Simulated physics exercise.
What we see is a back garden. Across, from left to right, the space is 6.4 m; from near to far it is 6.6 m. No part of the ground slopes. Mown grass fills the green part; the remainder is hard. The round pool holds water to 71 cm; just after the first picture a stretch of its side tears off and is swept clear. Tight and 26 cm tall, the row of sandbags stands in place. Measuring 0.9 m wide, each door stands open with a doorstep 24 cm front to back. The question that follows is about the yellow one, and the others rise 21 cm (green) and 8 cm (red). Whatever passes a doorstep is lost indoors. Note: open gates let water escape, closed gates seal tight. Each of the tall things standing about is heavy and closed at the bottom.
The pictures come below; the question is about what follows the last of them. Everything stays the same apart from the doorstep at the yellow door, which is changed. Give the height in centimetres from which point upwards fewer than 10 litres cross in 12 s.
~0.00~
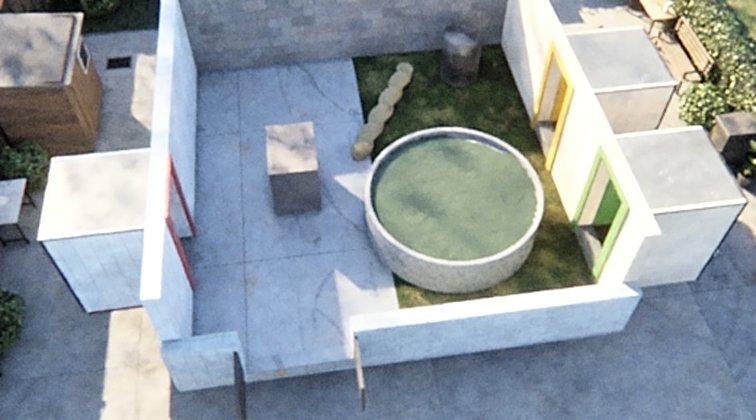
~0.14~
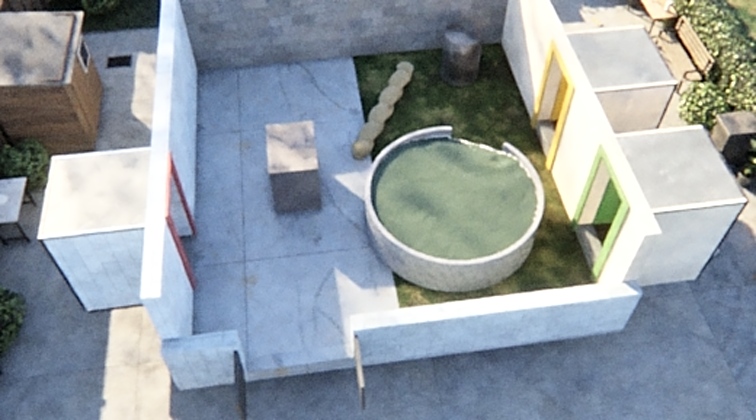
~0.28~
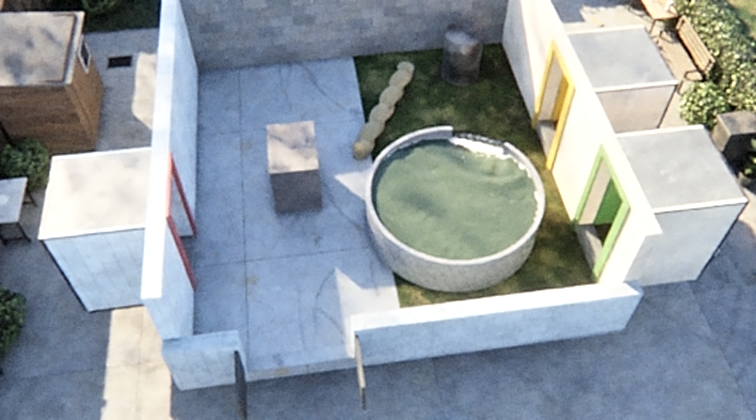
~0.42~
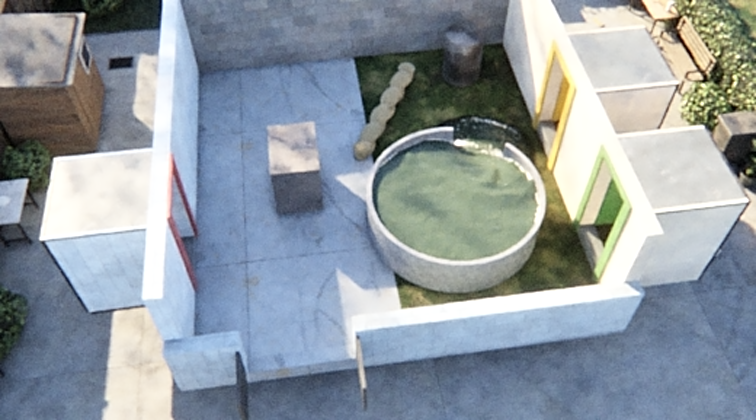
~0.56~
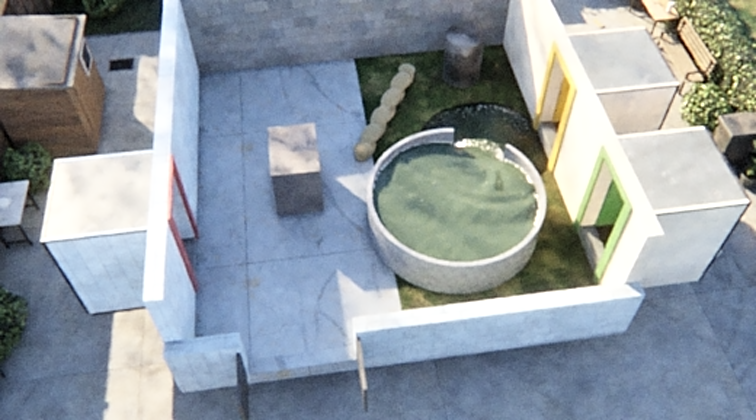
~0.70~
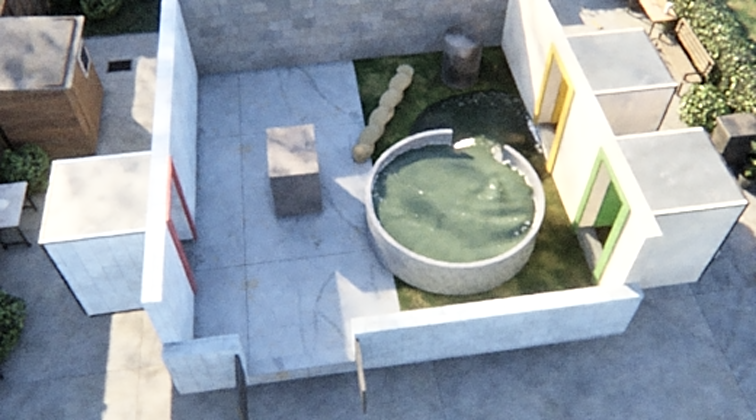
Roughly 28 cm.
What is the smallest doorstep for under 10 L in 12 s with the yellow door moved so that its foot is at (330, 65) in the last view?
Something near 5.0 cm.
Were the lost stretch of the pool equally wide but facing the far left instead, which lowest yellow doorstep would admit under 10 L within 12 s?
Some 9.5 centimetres.
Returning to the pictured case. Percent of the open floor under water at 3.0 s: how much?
30 %.
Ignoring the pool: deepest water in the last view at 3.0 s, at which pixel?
Around (484, 56).
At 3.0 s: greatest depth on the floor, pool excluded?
It gets to close to 40 centimetres there.
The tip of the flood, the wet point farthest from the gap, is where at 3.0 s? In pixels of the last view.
Near (330, 65).
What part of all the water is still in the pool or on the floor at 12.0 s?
I'd estimate some 94 in a hundred.
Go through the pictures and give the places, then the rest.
The first picture shows still water, 71 cm deep, in the round pool at (453, 194); the yellow door at (552, 108) is dry.
In the second picture, water pours out on the far side and has run 0.3 m, to a hidden place; about 9 cm deep outside, 71 cm at the back.
In the third picture, the gap is on the far side, the front 0.8 m out at (508, 145); the back of the round pool holds 71 cm.
In the fourth picture, the front is at (513, 128), 1.2 m from the gap on the far side; 1.8 m2 of floor is wet, 71 cm left at the back.
In the fifth picture, the front is at (499, 106), 1.7 m from the gap on the far side; 3.1 m2 of floor is wet, 71 cm left at the back.
In the sixth picture, the front is at (508, 96), 2.1 m from the gap on the far side; 4.1 m2 of floor is wet, 71 cm left at the back; water is at the yellow door at (552, 110).
After 1.4 s water covers 20 % of the floor, deepest (42 cm) near (485, 167); 27 cm at the yellow door, 1 litre in over its 24 cm doorstep.
After 3.0 s water covers 30 % of the floor, deepest (40 cm) near (484, 56); 21 cm at the yellow door, 23 litres in over its 24 cm doorstep.
After 12.0 s water covers 95 % of the floor, deepest (16 cm) near (407, 93); 15 cm at the yellow door, 26 litres in over its 24 cm doorstep.
At the yellow door as built, the water arrived by 0.6 s and peaked near 27 cm at 1.4 s.
Run again over the same 12 s with other heights there, 34 litres in over 23 cm, 3 litres over 31.5 cm. The limit of 10 litres is kept from about 28 cm up.
